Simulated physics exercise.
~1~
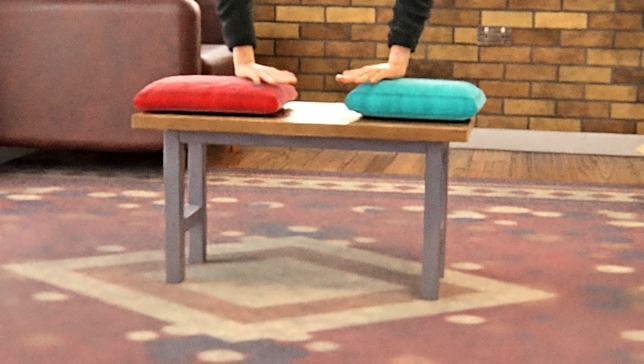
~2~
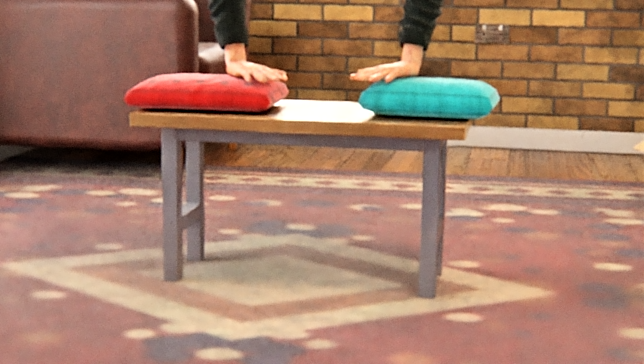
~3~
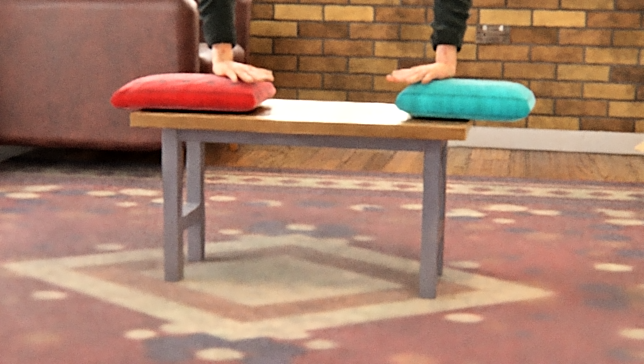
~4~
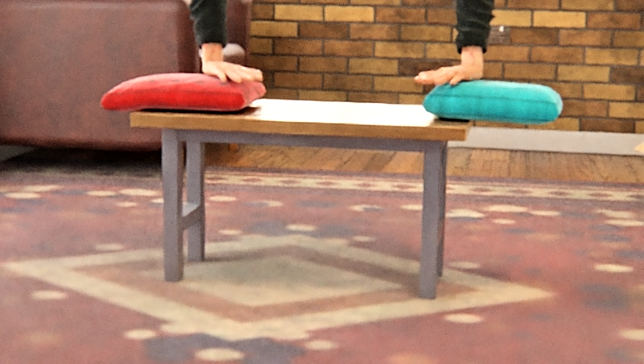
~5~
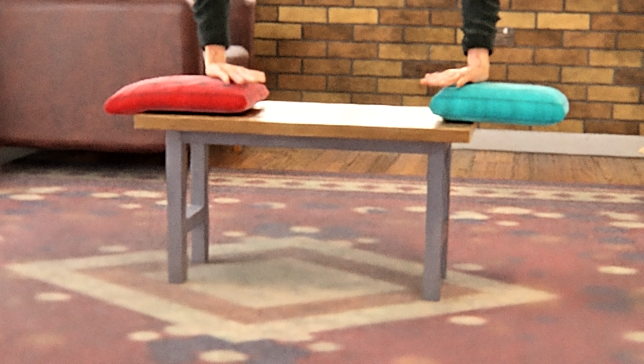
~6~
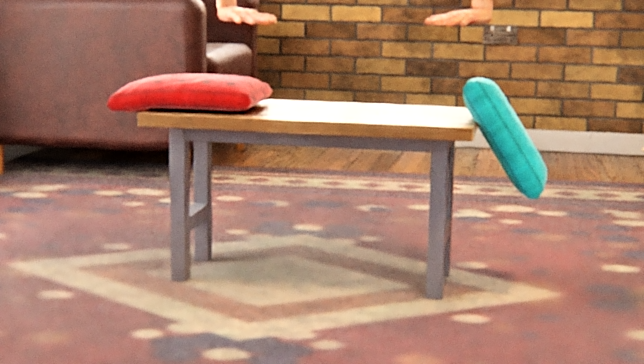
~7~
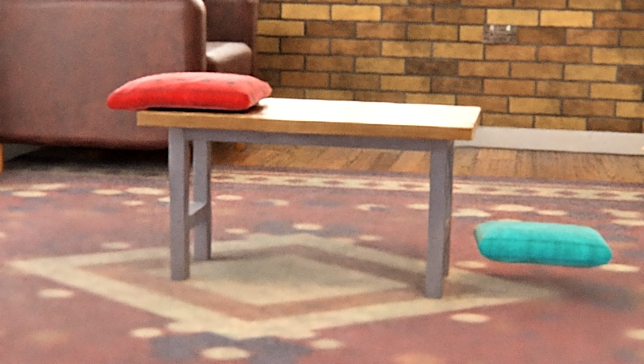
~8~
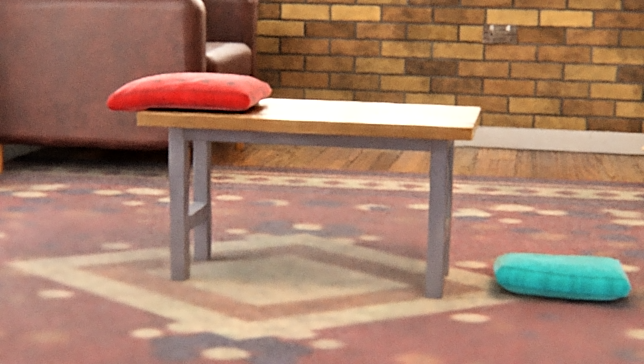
A red cushion and a turquoise cushion sit on a small wooden-topped bench with grey legs, seen from the front across a patterned reddish carpet, with a brown leather seat and a brick wall behind. Two hands in dark sleeves press on the cushions and slide them apart, the red one to the left end and the turquoise one to the right. The hands then let go and draw back. The turquoise cushion tips outward over the right end and drops to the carpet. It ends lying flat beside the bench, while the red cushion stays still on top.
